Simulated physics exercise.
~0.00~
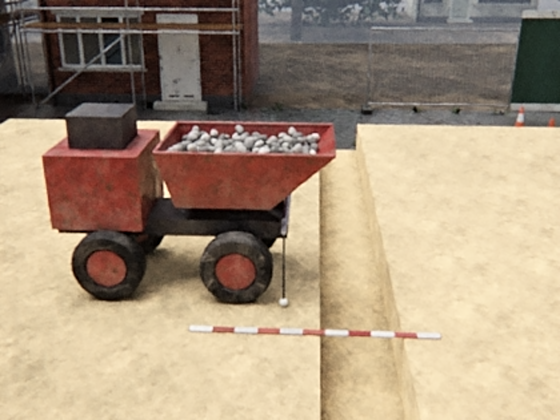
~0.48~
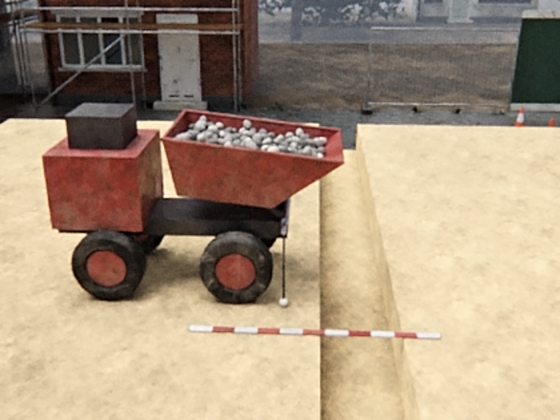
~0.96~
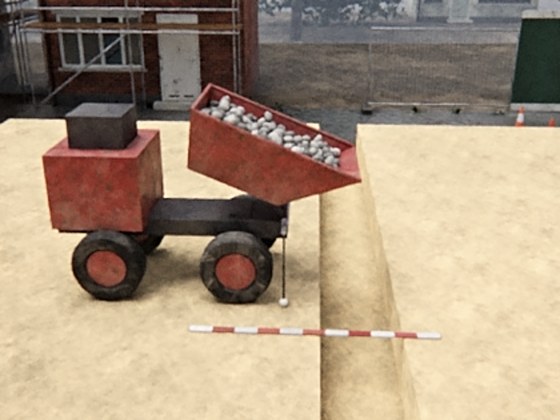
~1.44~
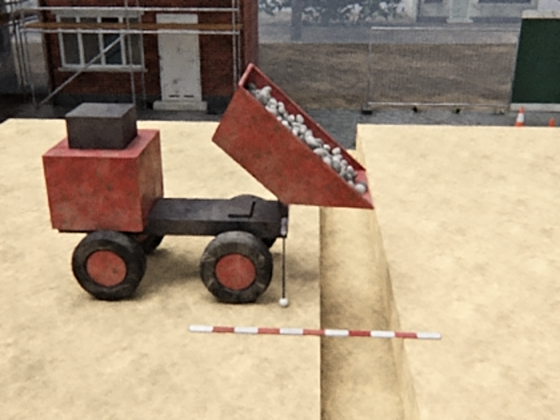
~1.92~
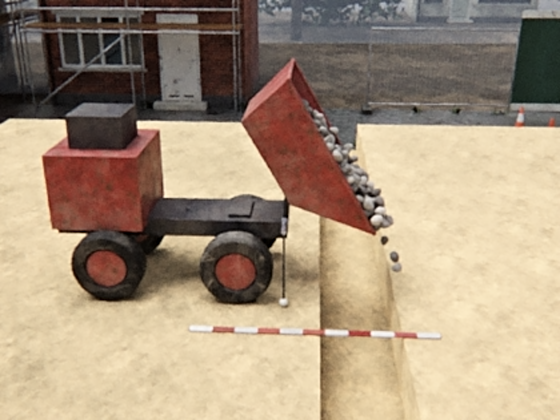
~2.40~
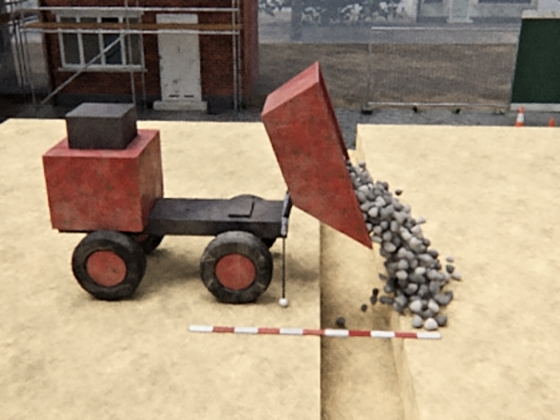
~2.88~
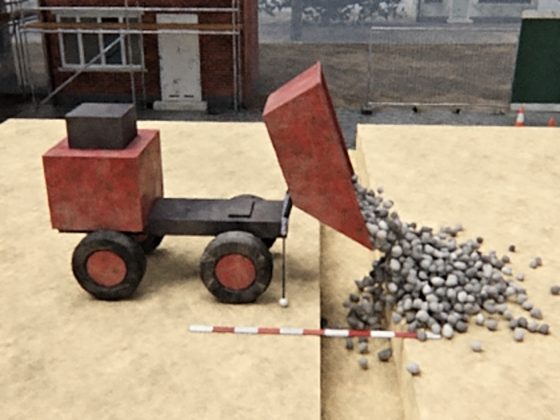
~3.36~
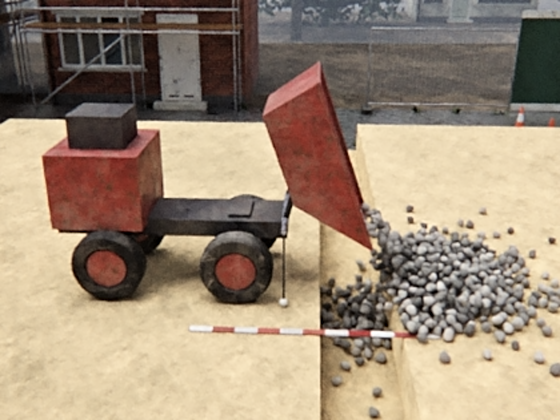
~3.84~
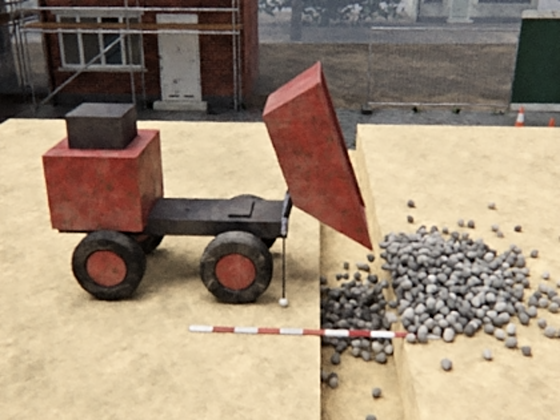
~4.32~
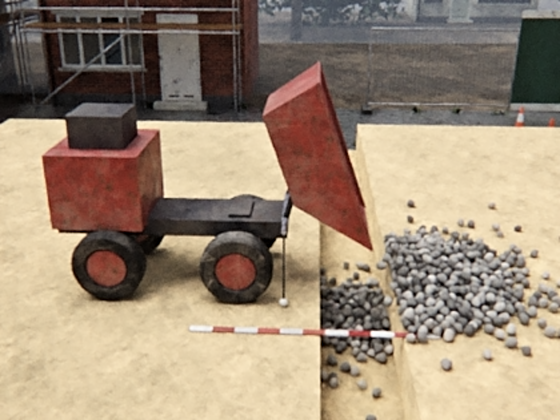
A red dumper stands at the left of a narrow trench cut through pale ground, its open skip full of grey stones. The skip begins to tilt toward the right, its back end rising while the load stays in place. As it steepens, a few stones roll off the lip, then the whole load pours out over the trench. Most stones tumble onto the far side and spread into a wide, low heap, while others drop into the trench behind a striped staff. The emptied skip stays steeply raised, and the stones lie still.
